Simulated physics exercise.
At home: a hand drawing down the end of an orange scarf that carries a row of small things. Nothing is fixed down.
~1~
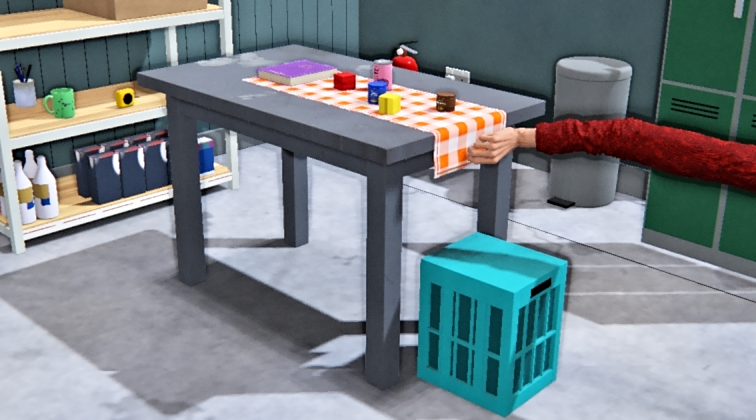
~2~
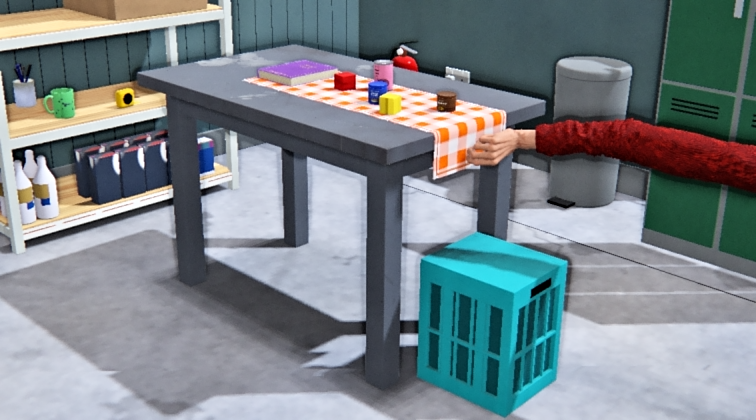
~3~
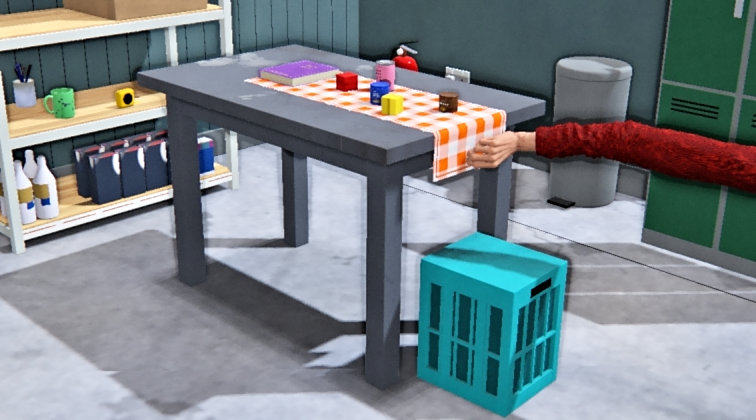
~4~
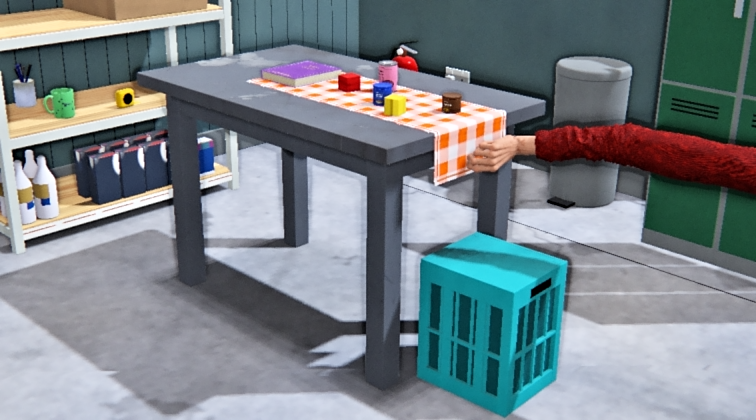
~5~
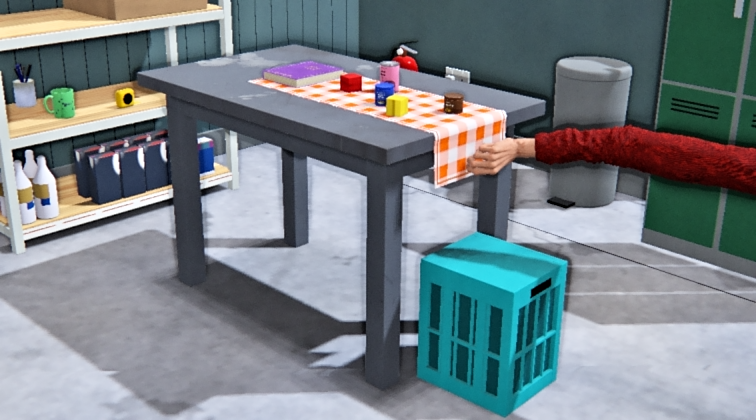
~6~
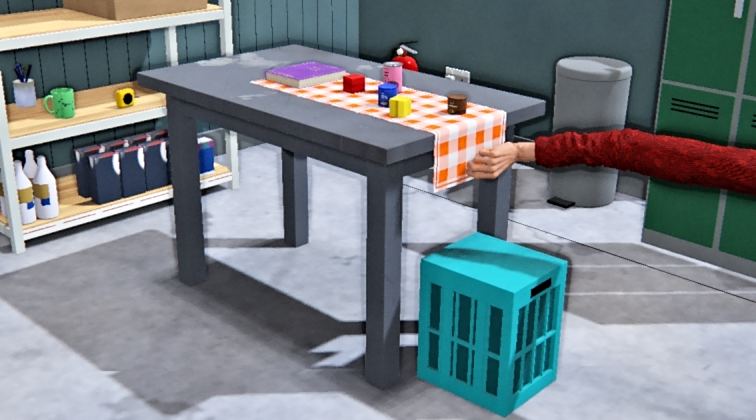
In a storeroom, a red-sleeved arm slowly drawing an orange checked cloth down over a table's edge, small objects shifting right with it.
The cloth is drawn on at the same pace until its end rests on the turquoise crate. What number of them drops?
The answer is two.
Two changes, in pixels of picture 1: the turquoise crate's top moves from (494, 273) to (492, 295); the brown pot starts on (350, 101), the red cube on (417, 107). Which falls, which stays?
The brown pot does not fall, the red cube tumbles off.
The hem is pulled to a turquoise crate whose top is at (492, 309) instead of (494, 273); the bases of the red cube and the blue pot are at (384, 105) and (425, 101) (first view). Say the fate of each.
The red cube tumbles off, the blue pot falls.
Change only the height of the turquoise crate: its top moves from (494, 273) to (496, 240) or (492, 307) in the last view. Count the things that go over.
The count: 1 and 3.
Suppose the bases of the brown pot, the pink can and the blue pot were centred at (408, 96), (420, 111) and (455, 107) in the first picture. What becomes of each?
The brown pot keeps its place on top, the pink can falls, the blue pot comes down.
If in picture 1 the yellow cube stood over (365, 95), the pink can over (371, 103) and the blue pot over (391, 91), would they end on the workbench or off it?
The yellow cube remains up; the pink can remains up; the blue pot does not fall.
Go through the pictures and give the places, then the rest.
The first picture shows hem (434, 178); brown pot (446, 93); yellow cube (390, 95); blue pot (377, 83); pink can (383, 62); red cube (345, 74); top of the crate (494, 273).
The second picture shows hem (433, 179); brown pot (447, 94).
The third picture shows hem (433, 181); yellow cube (392, 96).
The fourth picture shows hem (435, 186); blue pot (382, 85); top of the crate (494, 273).
The fifth picture shows hem (435, 188); pink can (390, 63).
The sixth picture shows hem (433, 192); brown pot (457, 96); yellow cube (401, 98); blue pot (387, 86); pink can (393, 64); red cube (354, 76).
A little later, hem near (469, 226); brown pot gone.
Next, hem on the crate; brown pot and yellow cube gone.
When it is over, hem on the crate; brown pot and yellow cube gone. Over the edge go two.
